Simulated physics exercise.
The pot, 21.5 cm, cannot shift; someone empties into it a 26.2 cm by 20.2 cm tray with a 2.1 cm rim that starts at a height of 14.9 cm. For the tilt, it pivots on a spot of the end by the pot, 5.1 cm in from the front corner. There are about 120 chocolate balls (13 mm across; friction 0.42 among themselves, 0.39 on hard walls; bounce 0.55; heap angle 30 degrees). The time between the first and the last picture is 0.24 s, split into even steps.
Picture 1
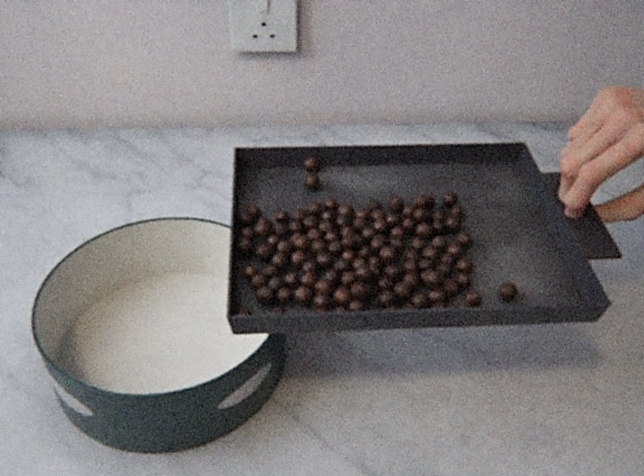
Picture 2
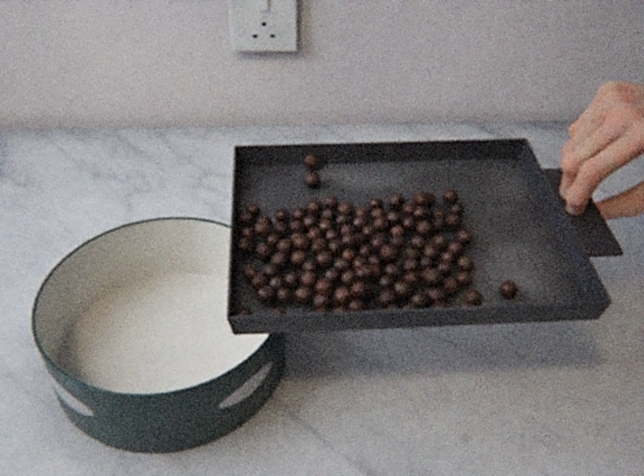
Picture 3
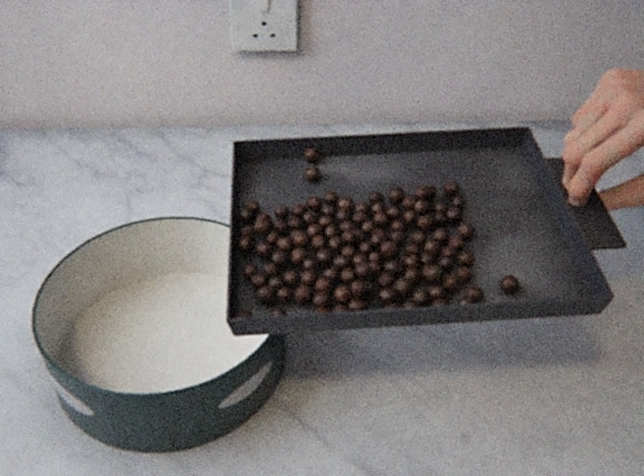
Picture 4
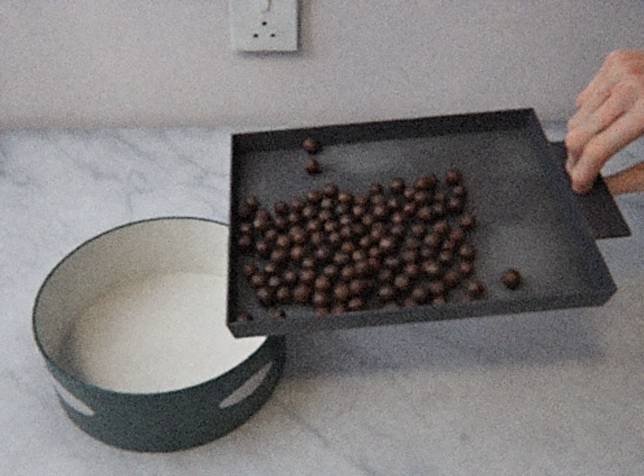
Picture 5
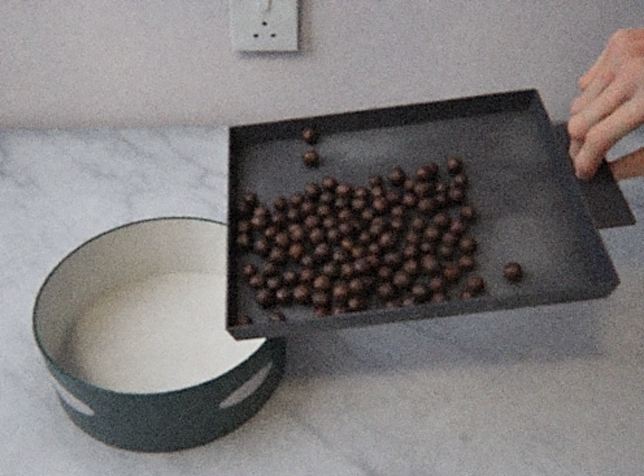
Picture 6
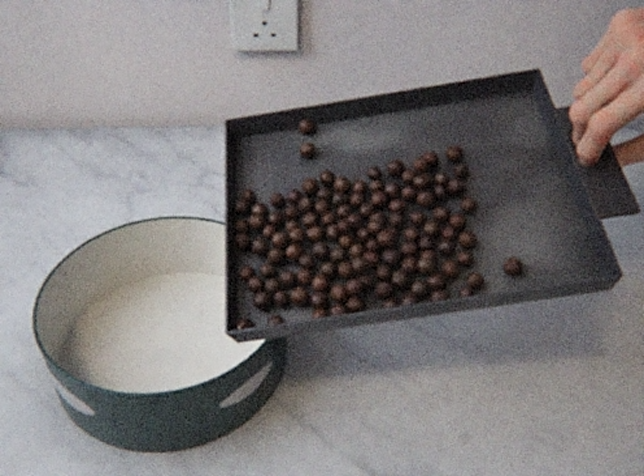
A hand gradually raises the right end of a dark tray of chocolate balls.
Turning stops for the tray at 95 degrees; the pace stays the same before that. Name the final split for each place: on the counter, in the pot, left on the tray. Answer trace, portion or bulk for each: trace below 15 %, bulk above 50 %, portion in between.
Counter: Bulk. Pot: Trace. Tray: Trace.
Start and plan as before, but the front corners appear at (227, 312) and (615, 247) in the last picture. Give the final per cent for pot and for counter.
Split: Pot = 100, counter = 0.
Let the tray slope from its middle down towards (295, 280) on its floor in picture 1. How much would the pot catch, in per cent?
Estimate: Near 40 per cent.
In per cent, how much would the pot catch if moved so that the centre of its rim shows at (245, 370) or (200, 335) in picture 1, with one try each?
100 and 70 %.
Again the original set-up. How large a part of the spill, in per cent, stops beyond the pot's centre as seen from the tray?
Share: Around 30 %.
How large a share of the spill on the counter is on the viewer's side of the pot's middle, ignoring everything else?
Some 100 per cent.
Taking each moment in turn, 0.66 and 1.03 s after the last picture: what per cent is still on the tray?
First 95, then 10.
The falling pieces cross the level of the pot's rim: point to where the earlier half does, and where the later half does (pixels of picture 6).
Roughly (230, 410) to begin with, later roughly (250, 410).
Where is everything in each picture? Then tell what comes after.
In the first picture, tray tilt 0 degrees, front corners at (232, 314) and (605, 301); middle of the pieces at (366, 253); pot at (161, 295).
In the second picture, tray tilt 1 degrees, front corners at (232, 314) and (606, 299); middle of the pieces at (366, 252).
In the third picture, tray tilt 3 degrees, front corners at (232, 316) and (608, 294), lowest corner left front; middle of the pieces at (366, 248).
In the fourth picture, tray tilt 8 degrees, front corners at (231, 321) and (611, 286), lowest corner left front; middle of the pieces at (366, 243).
In the fifth picture, tray tilt 12 degrees, front corners at (231, 325) and (614, 279), lowest corner left front; middle of the pieces at (366, 239).
In the sixth picture, tray tilt 17 degrees, front corners at (230, 328) and (616, 273), lowest corner left front; middle of the pieces at (364, 235); pot at (163, 294).
Then, 0.39 s after the last picture, tilt 54 degrees; the tray holds 100 %, the pot 0 %.
Then, 0.66 s after the last picture, tilt 80 degrees; the tray holds 95 %, the pot 0 %.
Then, 1.03 s after the last picture, tilt 95 degrees; the tray holds 10 %, the pot 5 %.
In the end, counter 95 %, pot 5 %, tray 0 %.
